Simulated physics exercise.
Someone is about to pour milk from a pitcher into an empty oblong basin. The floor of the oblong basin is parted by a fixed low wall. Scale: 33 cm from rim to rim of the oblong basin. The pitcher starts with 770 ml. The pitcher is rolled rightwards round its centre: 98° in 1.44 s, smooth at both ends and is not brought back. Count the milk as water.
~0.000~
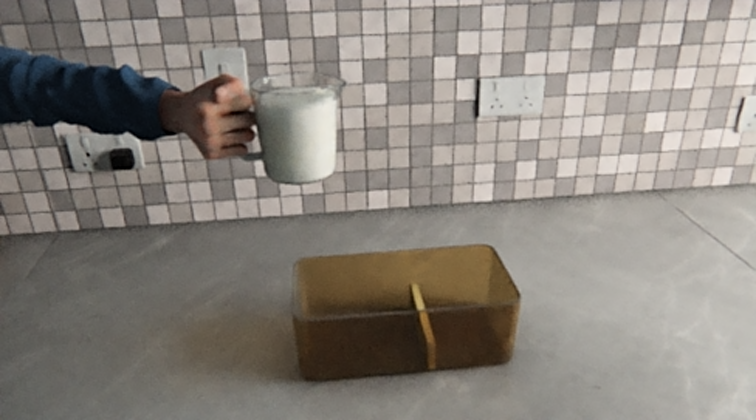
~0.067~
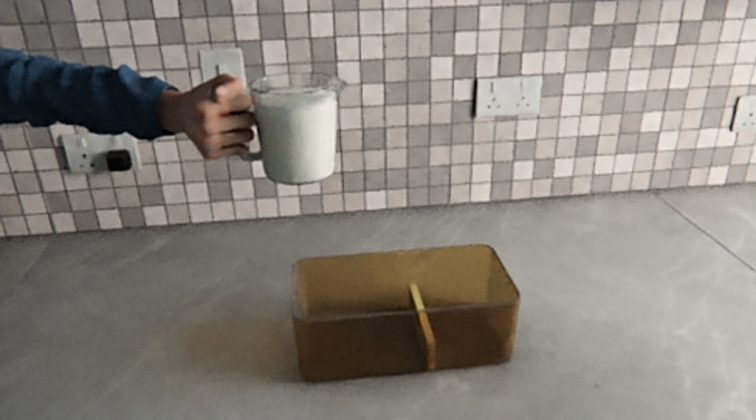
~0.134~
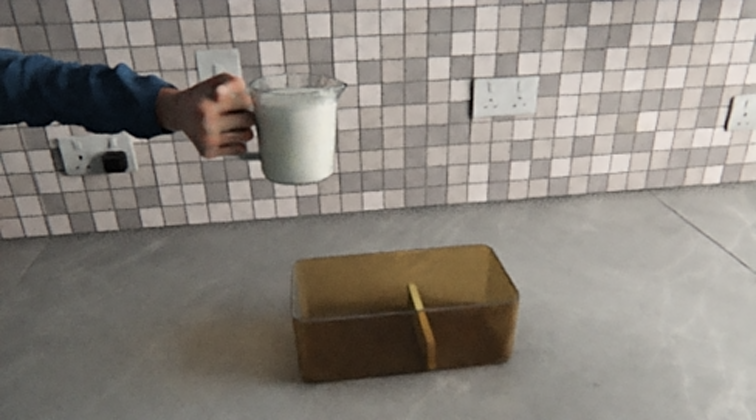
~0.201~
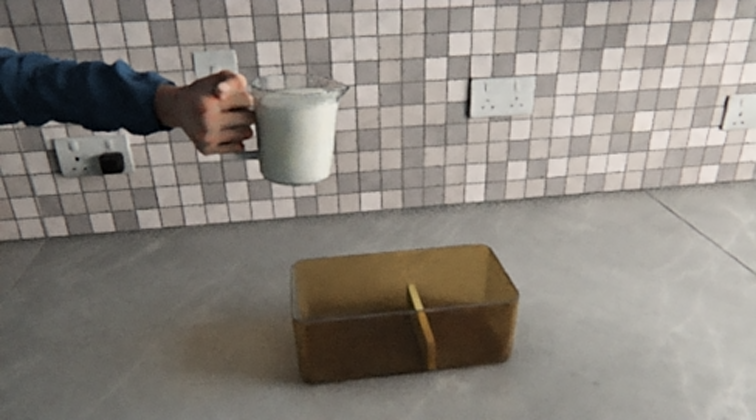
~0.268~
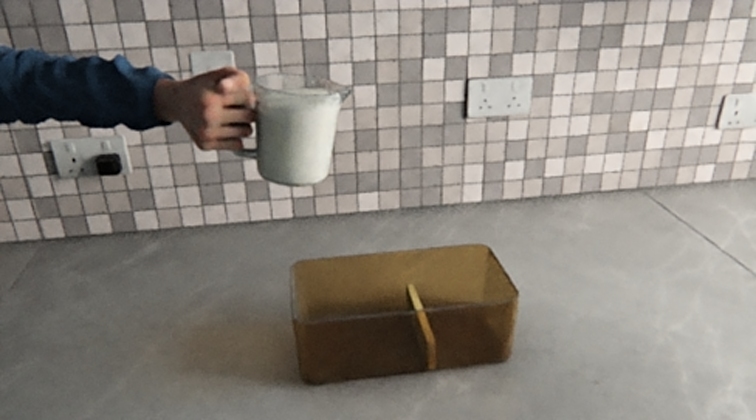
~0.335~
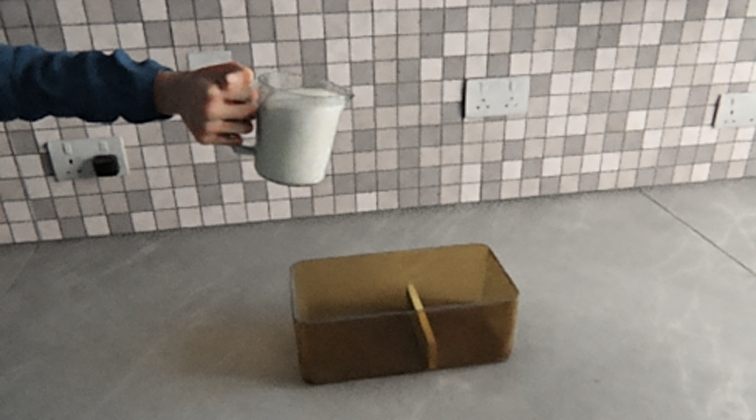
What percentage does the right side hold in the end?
Roughly 62 per cent is past the wall.
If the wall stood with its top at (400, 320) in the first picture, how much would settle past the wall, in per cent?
Then about 90 per cent.
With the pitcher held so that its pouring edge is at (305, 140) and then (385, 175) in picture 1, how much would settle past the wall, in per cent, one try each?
First 5, then 75 per cent.
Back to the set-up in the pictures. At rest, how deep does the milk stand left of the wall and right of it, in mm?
Some 10 mm on the left and 24 mm on the right.
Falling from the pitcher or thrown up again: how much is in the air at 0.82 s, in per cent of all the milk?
Near 16 in a hundred.
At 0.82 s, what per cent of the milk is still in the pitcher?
Some 82 per cent.
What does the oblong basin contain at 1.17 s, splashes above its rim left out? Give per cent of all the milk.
About 38 per cent.
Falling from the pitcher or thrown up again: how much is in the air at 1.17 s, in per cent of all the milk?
About 28 per cent.
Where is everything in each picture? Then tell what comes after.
In the first picture, it leans 0°; its right rim is at (347, 82); the milk meets the walls at (254, 98) and (335, 94); the oblong basin's rim runs from (294, 288) to (506, 271); the wall's top is at (422, 312).
In the second picture, it leans 1°; its right rim is at (347, 82); the milk meets the walls at (255, 98) and (335, 94).
In the third picture, it leans 2°; its right rim is at (347, 84); the milk meets the walls at (255, 99) and (334, 95).
In the fourth picture, it leans 5°; its right rim is at (349, 87); the milk meets the walls at (256, 100) and (336, 96).
In the fifth picture, it leans 8°; its right rim is at (352, 90); the milk meets the walls at (257, 101) and (339, 96).
In the sixth picture, it leans 13°; its right rim is at (355, 94); the milk meets the walls at (259, 101) and (344, 97).
Then, 0.82 s in, the tilt is 59° and 81 per cent is still to pour, 1 is left of the wall and 1 right of it.
Then, 1.17 s in, the tilt is 90° and 34 per cent is still to pour, 4 is left of the wall and 35 right of it.
Then, 1.54 s in, the tilt is 98° and 4 per cent is still to pour, 26 is left of the wall and 61 right of it.
Then, 1.94 s in, the tilt is 98° and 0 per cent is still to pour, 35 is left of the wall and 62 right of it.
Finally, 36 per cent lies left of the wall, 62 right of it and 2 outside.
